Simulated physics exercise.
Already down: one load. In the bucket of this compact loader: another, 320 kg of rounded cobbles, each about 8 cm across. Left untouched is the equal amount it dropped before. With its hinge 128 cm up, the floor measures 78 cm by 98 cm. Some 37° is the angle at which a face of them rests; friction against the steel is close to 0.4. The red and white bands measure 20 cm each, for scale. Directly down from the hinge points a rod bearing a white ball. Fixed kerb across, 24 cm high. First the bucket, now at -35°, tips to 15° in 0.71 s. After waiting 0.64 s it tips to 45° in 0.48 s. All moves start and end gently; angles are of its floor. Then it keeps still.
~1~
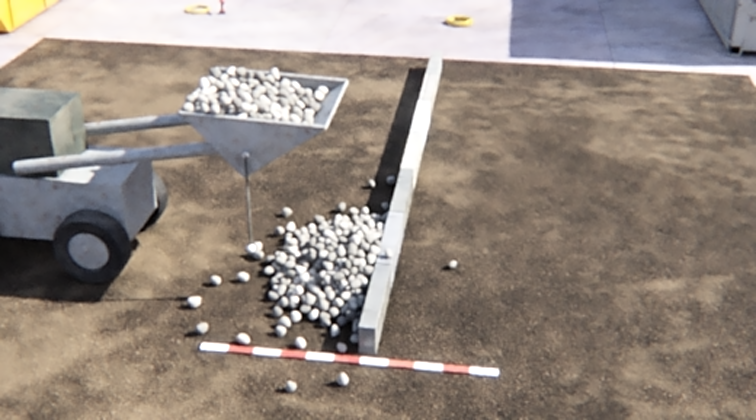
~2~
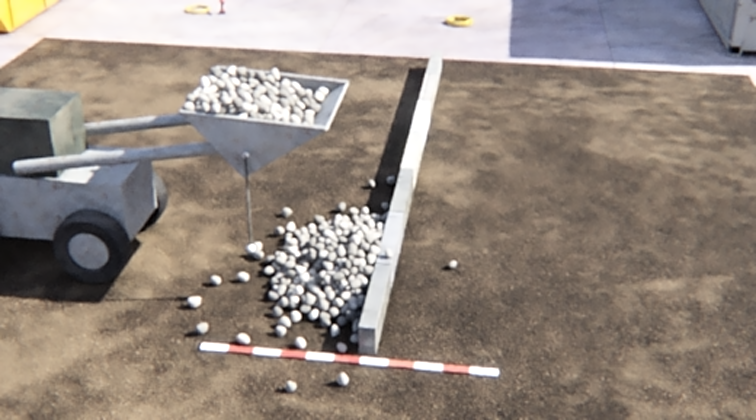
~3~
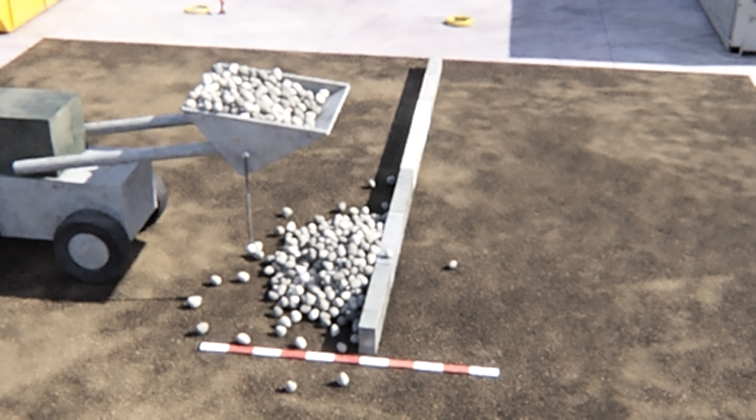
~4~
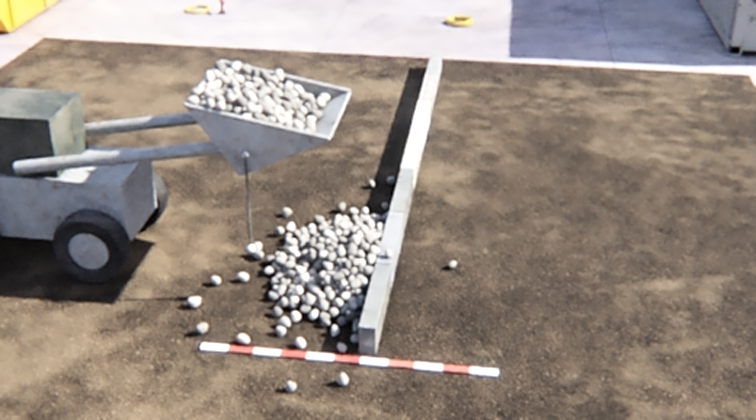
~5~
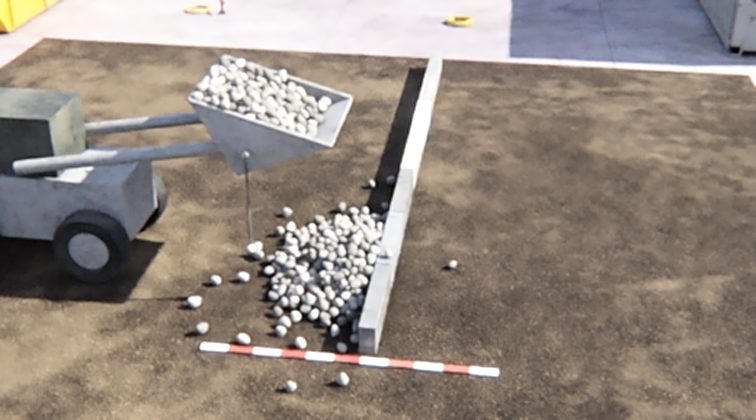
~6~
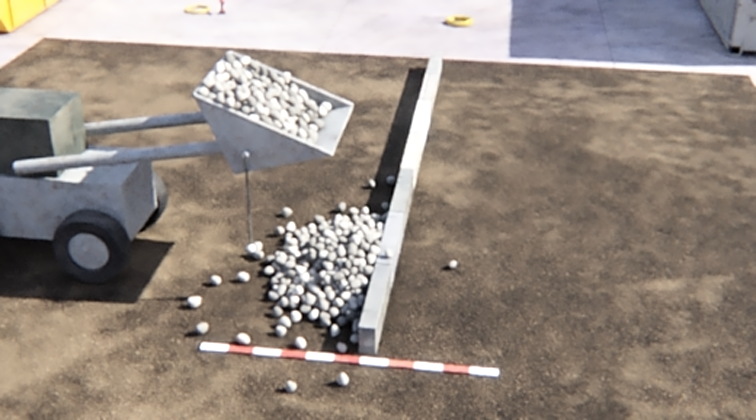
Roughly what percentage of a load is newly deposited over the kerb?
Around 20 per cent of a load is newly deposited there.
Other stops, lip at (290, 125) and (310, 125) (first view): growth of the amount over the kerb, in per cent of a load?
The first would add around 0 per cent, the second around 10 per cent.
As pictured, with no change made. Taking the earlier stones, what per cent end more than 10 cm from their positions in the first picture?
10 %.
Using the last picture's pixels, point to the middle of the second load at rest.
I'd say close to (354, 253).
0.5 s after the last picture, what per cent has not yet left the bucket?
I'd say about 100 per cent.
Then, 0.2 s after the last picture the floor is at 7°; in per cent of one load, 100 in the bucket, 101 on this side of the kerb; the foremost stones are at (386, 260).
Then, 0.5 s after the last picture the floor is at 15°; in per cent of one load, 99 in the bucket, 102 on this side of the kerb; the foremost stones are at (386, 260).
Then, 2.0 s after the last picture the floor is at 45°; in per cent of one load, 0 in the bucket, 181 on this side of the kerb, 20 over the kerb; the foremost stones are at (520, 269).
Then, 4.5 s after the last picture the floor is at 45°; in per cent of one load, 0 in the bucket, 180 on this side of the kerb, 20 over the kerb; the foremost stones are at (525, 269). Net gain over the kerb, 20.
